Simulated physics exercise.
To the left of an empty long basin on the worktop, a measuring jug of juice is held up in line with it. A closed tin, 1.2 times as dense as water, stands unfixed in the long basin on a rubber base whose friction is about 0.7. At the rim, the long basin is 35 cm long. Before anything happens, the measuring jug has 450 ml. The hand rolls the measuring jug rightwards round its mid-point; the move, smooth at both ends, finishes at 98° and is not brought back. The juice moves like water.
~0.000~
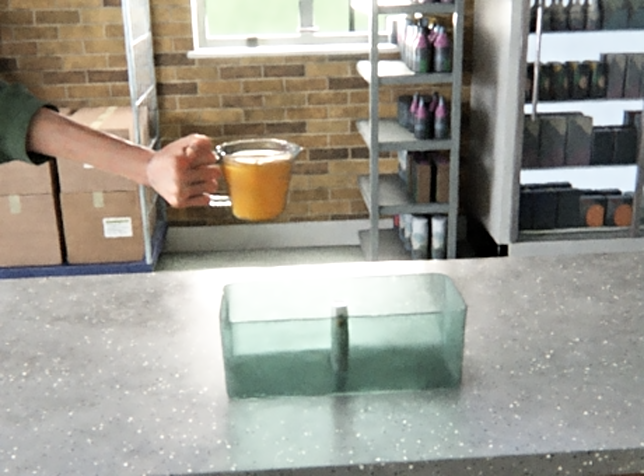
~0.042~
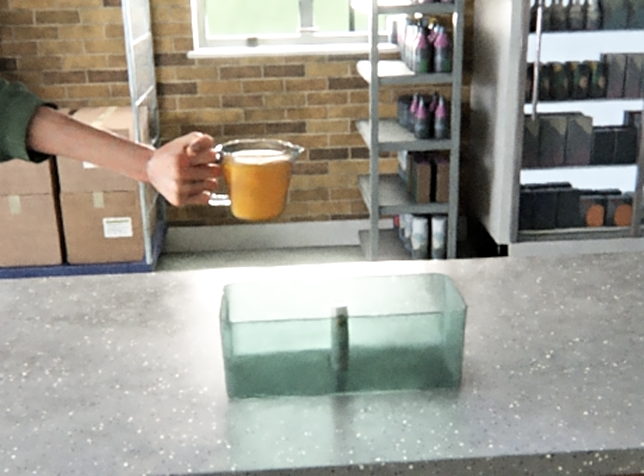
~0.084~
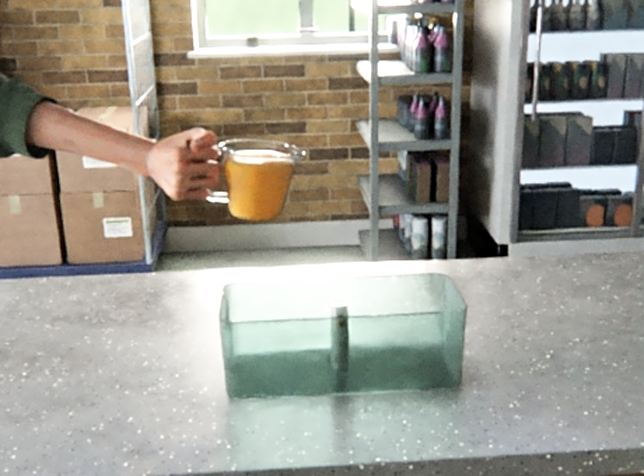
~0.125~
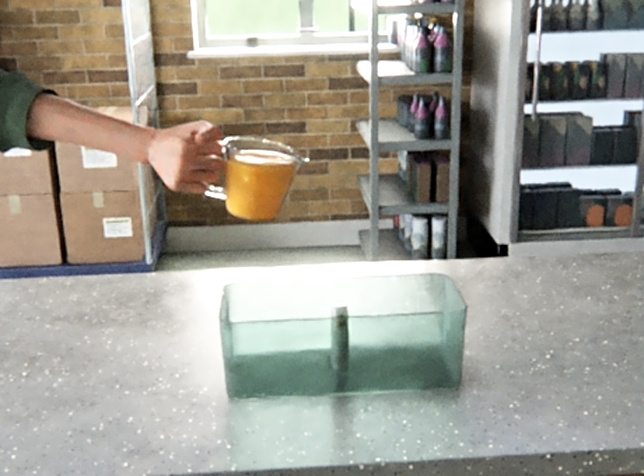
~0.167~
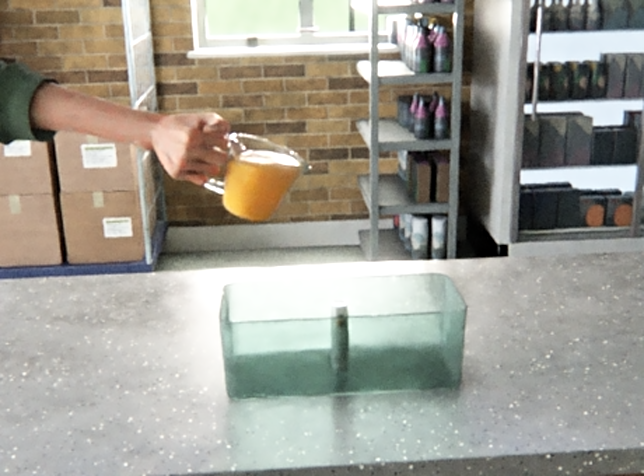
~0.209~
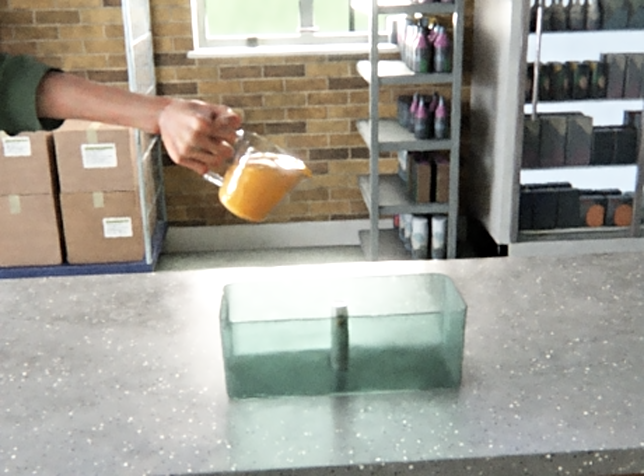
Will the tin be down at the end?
No.
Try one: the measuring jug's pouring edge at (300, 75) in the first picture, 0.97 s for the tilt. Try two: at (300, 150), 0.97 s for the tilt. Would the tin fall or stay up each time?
The tin stays vertical the first time and stays vertical the second time.
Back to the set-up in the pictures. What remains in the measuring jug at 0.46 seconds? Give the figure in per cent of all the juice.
At that time about 42 in a hundred parts are still held.
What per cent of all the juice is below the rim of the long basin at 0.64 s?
I'd put it at roughly 74 per cent.
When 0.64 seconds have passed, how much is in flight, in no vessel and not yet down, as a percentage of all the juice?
I'd put it at about 20 per cent of the liquid.
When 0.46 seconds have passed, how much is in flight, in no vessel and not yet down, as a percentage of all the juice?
44 per cent.
After 0.46 s the tilt is 93° and 41 per cent is still to pour; the tin stands where it began.
After 0.64 s the tilt is 98° and 7 per cent is still to pour; the tin stands where it began.
After 0.82 s the tilt is 98° and 1 per cent is still to pour; the tin stands where it began.
After 1.03 s the tilt is 98° and 0 per cent is still to pour; the tin stands where it began.
In the end the tin stands where it began.
